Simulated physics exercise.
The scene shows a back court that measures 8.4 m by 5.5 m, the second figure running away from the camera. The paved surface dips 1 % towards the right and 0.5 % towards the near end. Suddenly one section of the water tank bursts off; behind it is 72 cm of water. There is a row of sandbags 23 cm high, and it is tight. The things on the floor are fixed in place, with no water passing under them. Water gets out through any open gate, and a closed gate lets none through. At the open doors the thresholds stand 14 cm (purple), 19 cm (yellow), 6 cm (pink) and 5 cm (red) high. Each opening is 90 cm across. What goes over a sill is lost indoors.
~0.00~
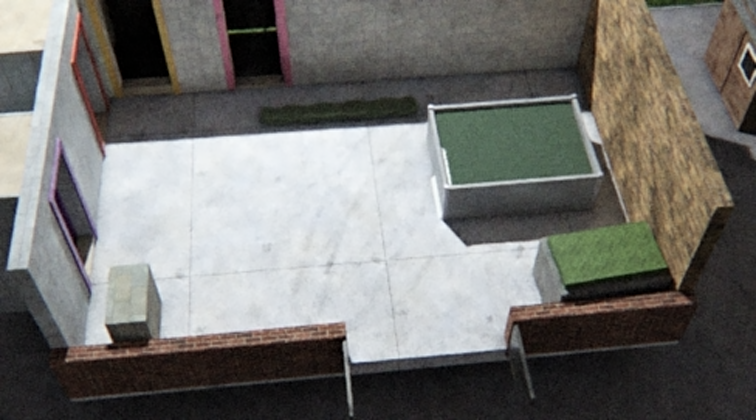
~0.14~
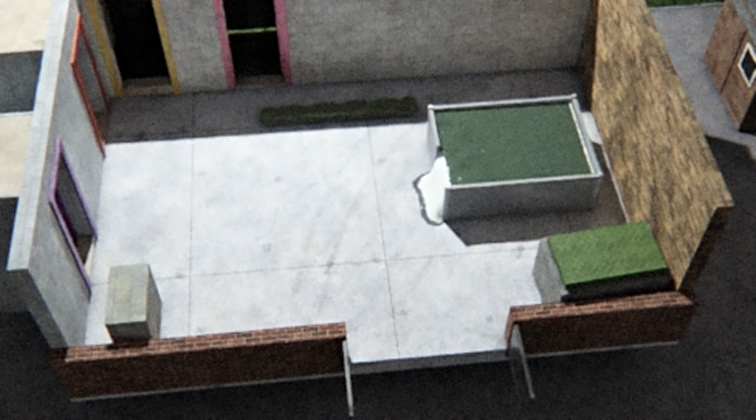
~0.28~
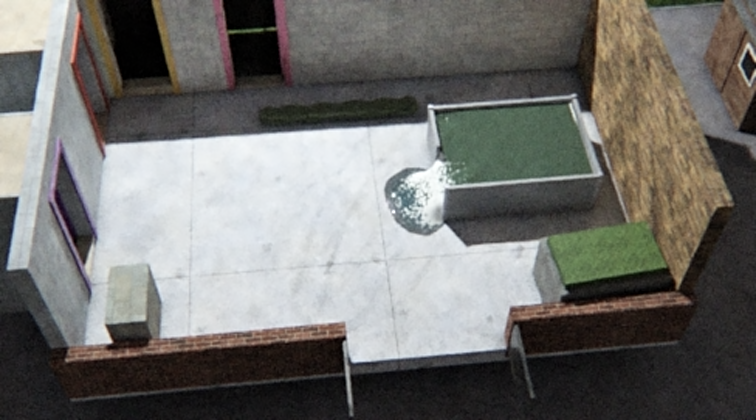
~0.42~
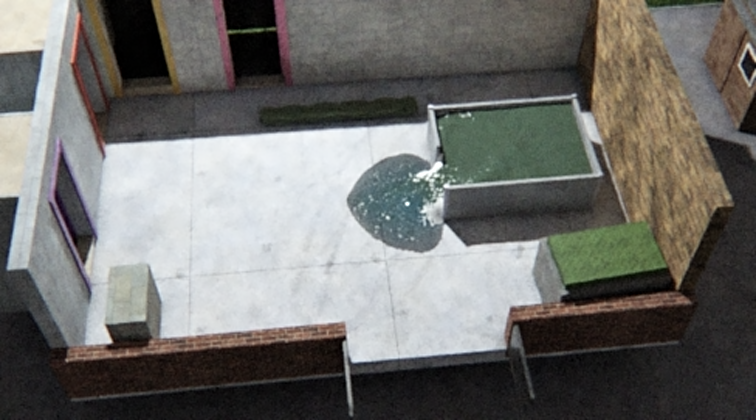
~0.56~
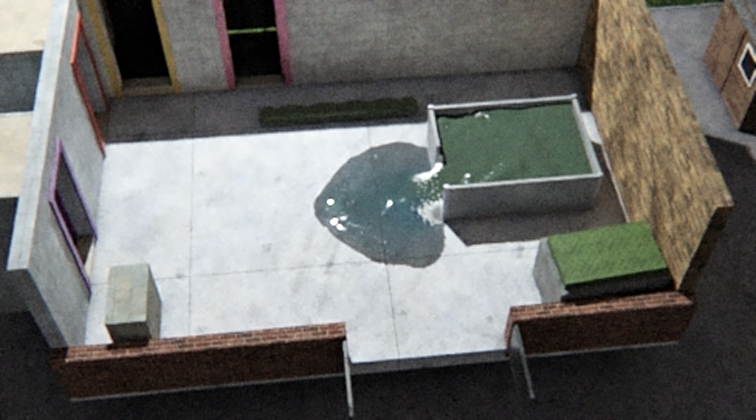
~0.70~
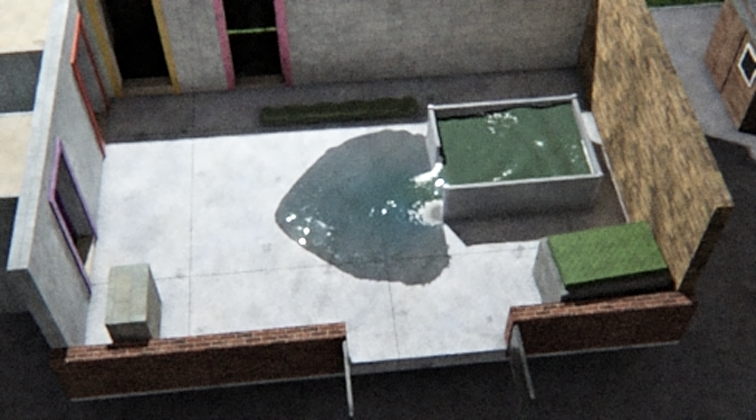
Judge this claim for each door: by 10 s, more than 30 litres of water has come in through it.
In the end purple door: Within the limit. Yellow door: Within the limit. Pink door: Within the limit. Red door: Past the limit.
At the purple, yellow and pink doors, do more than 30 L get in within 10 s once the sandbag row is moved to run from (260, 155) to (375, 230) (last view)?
Result - purple: No, not exceeded, yellow: No, not exceeded, pink: Yes, exceeded.
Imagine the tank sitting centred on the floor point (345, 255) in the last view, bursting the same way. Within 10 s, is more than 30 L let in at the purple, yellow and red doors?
Checking the limit: Purple is beyond it, yellow is within it and red is beyond it.
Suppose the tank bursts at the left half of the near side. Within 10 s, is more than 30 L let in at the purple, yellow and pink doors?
Note: Purple short of the mark, yellow short of the mark, pink short of the mark.
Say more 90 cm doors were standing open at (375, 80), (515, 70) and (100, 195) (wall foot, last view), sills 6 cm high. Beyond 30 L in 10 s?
The first one doesn't reach it, the second one doesn't reach it, and the third one exceeds it.
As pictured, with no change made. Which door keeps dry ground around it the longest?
The pink door is last.
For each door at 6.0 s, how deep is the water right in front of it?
You'd get purple at 11 cm, yellow at 7 cm, pink at 5 cm, and red at 11 cm.
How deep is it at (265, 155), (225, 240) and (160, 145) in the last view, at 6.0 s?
Depth readings in turn - 3, 11, 11 cm.
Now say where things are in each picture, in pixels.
Still water, 72 cm deep, in the water tank at (512, 144), in the first frame.
The front is at (431, 221), 0.5 m from the gap at (442, 186); 0.2 m2 of floor is under water; 72 cm left at the back of the water tank, in the second frame.
Water pours out at (442, 188) and has run 0.9 m, to (392, 183); typically 11 cm deep outside, 72 cm at the water tank's back, in the third frame.
The front is at (353, 197), 1.4 m from the gap at (442, 189); 2.0 m2 of floor is under water; 72 cm left at the back of the water tank, in the fourth frame.
Water pours out at (442, 189) and has run 2.0 m, to (322, 217); typically 5 cm deep outside, 72 cm at the water tank's back, in the fifth frame.
The front is at (284, 223), 2.6 m from the gap at (442, 189); 5.2 m2 of floor is under water; 70 cm left at the back of the water tank, in the sixth frame.
After 1.4 s water covers 35 % of the floor and is deepest (40 cm) near (436, 203); purple door not reached, yellow door not reached, pink door not reached, red door not reached.
After 2.2 s water covers 55 % of the floor and is deepest (34 cm) near (436, 203); purple door 13 cm at the sill, 0 L in, yellow door not reached, pink door not reached, red door not reached.
After 3.5 s water covers 60 % of the floor and is deepest (24 cm) near (436, 203); purple door 16 cm at the sill, 5 L in, yellow door 7 cm at the sill, 0 L in, pink door not reached, red door 14 cm at the sill, 22 L in.
After 6.0 s water covers 60 % of the floor and is deepest (15 cm) near (436, 203); purple door 11 cm at the sill, 10 L in, yellow door 7 cm at the sill, 0 L in, pink door 5 cm at the sill, 0 L in, red door 11 cm at the sill, 77 L in.
After 10.0 s water covers 85 % of the floor and is deepest (10 cm) near (436, 203); purple door 6 cm at the sill, 10 L in, yellow door 7 cm at the sill, 0 L in, pink door 8 cm at the sill, 11 L in, red door 6 cm at the sill, 114 L in.
